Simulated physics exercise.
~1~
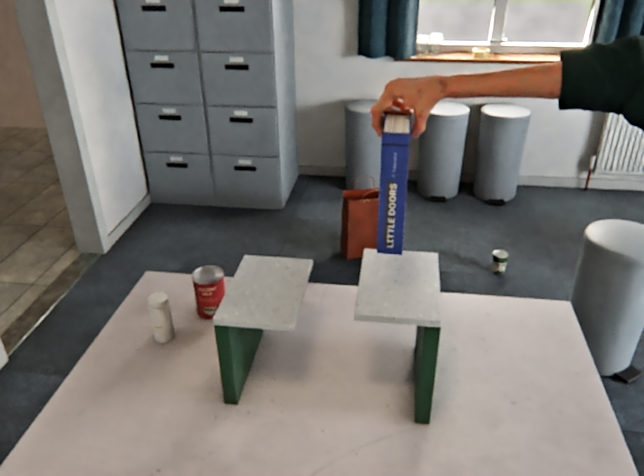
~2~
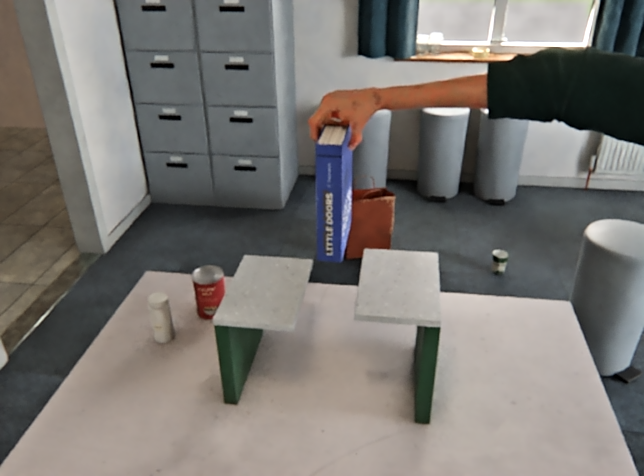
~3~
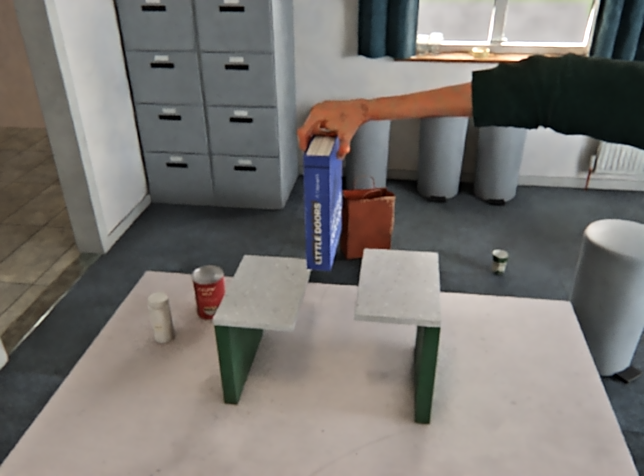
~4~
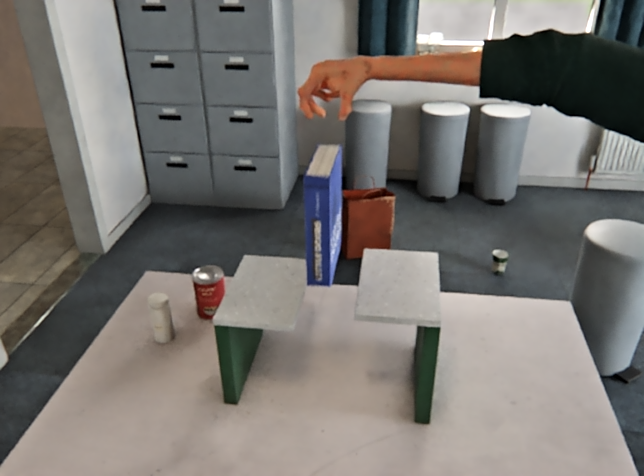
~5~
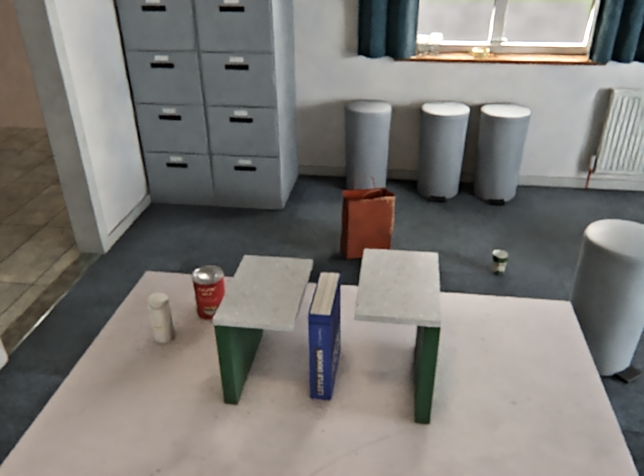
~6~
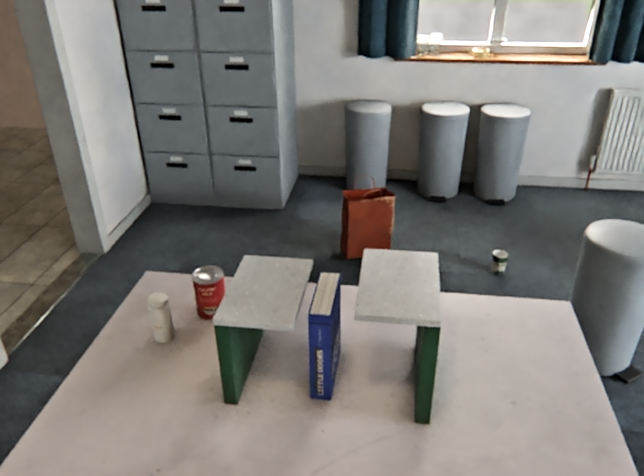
Blue book held upright by a hand, moving left over a gapped stand, then dropping through and standing on the table.
